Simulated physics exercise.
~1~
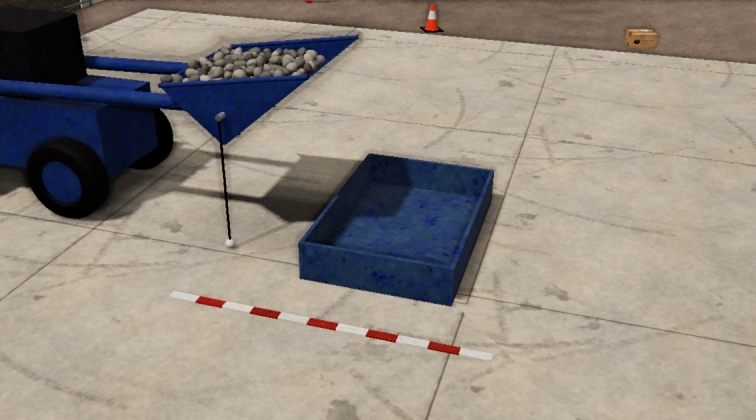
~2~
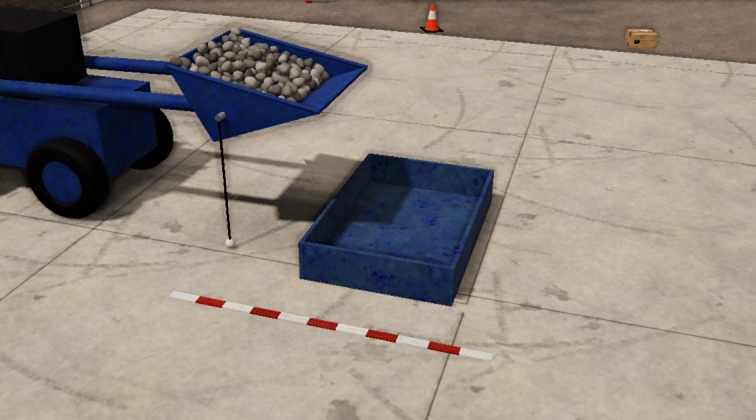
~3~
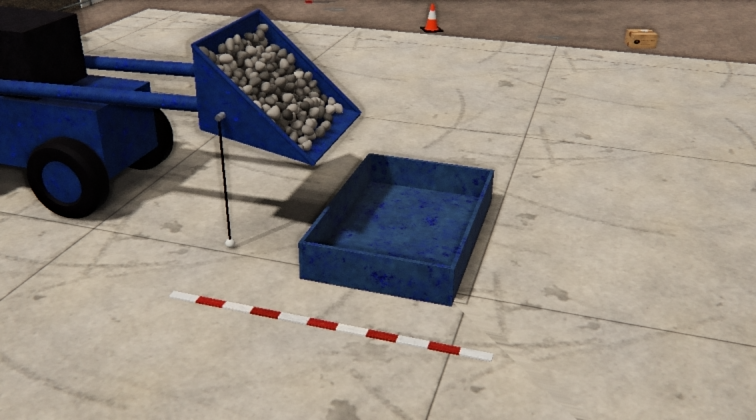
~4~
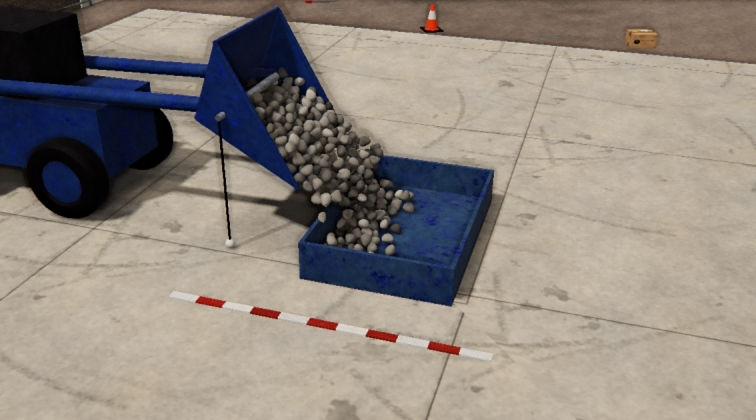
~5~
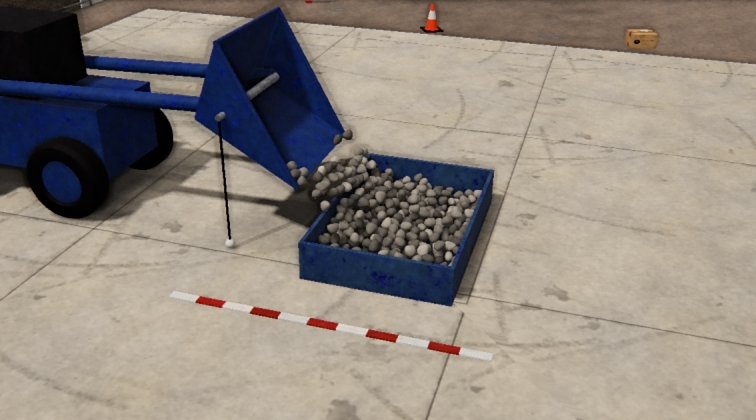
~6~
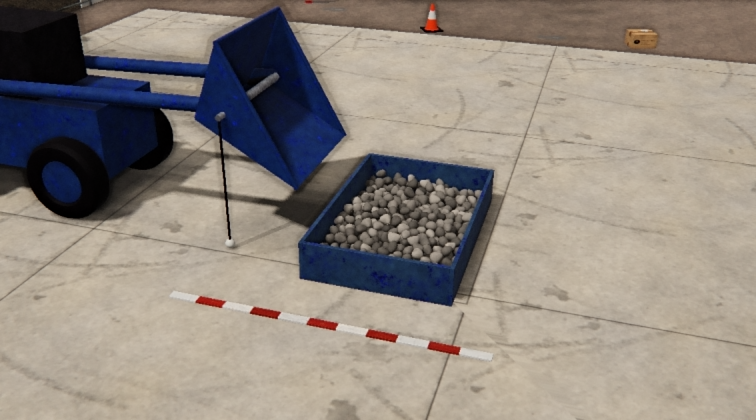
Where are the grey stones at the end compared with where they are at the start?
At the start the stones are heaped in the loader's raised bucket at the upper left. By the end they lie lower and further right, spread across the floor of the blue bin.
